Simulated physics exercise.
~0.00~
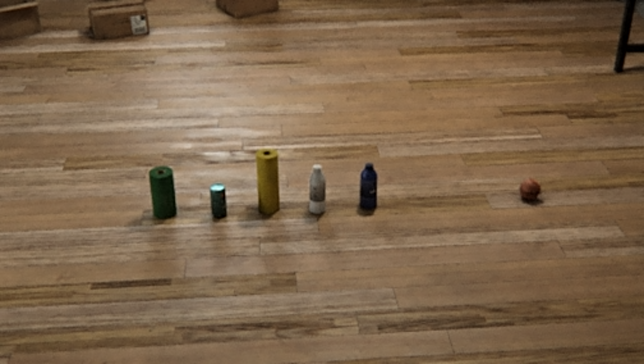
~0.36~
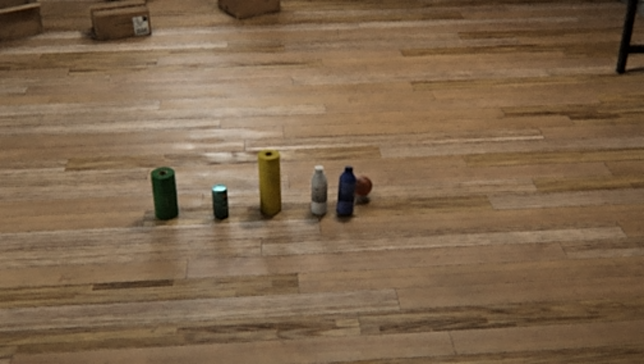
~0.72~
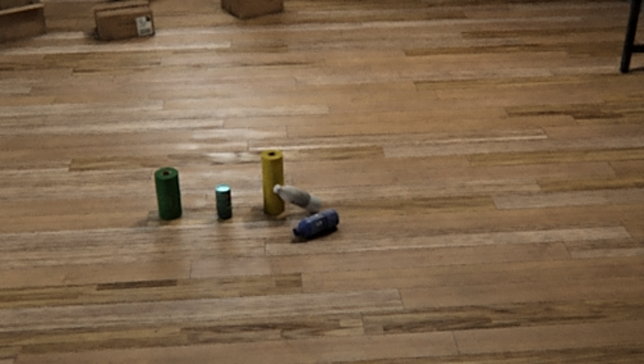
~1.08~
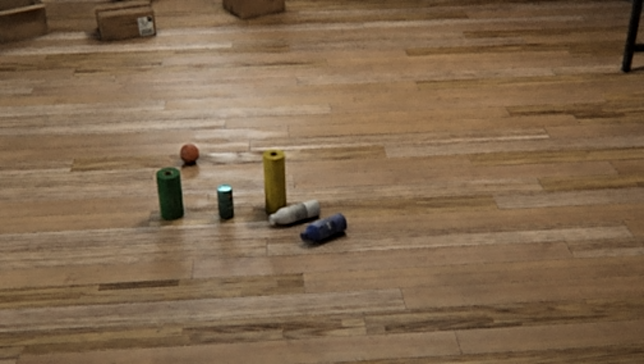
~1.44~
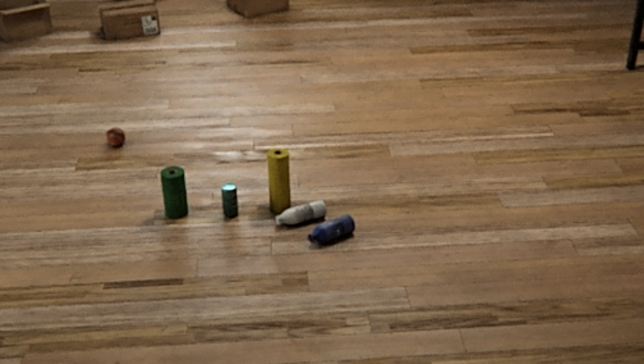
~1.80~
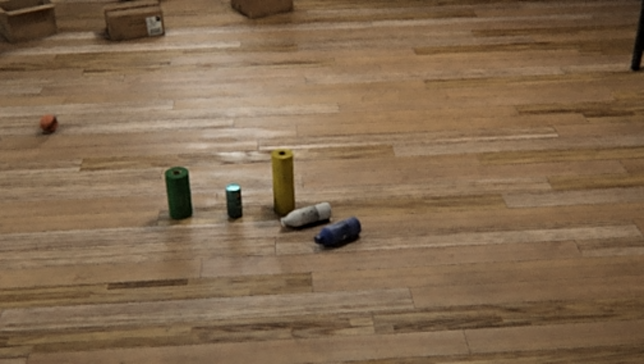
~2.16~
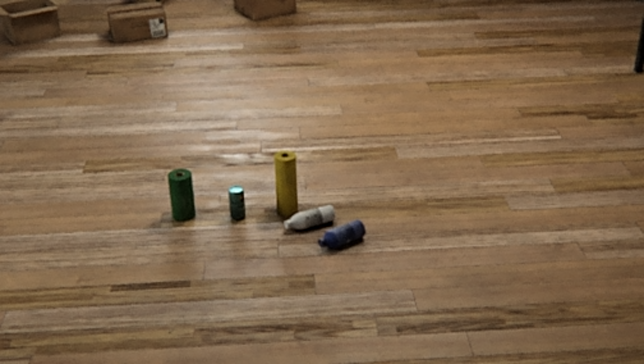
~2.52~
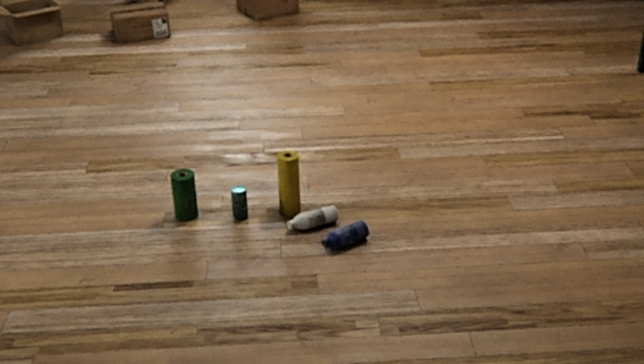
An orange ball rolled in from the right across a wooden floor and knocked over the blue bottle and the white bottle, then rolled away out of view to the left, leaving the yellow roll, turquoise can and green roll standing.
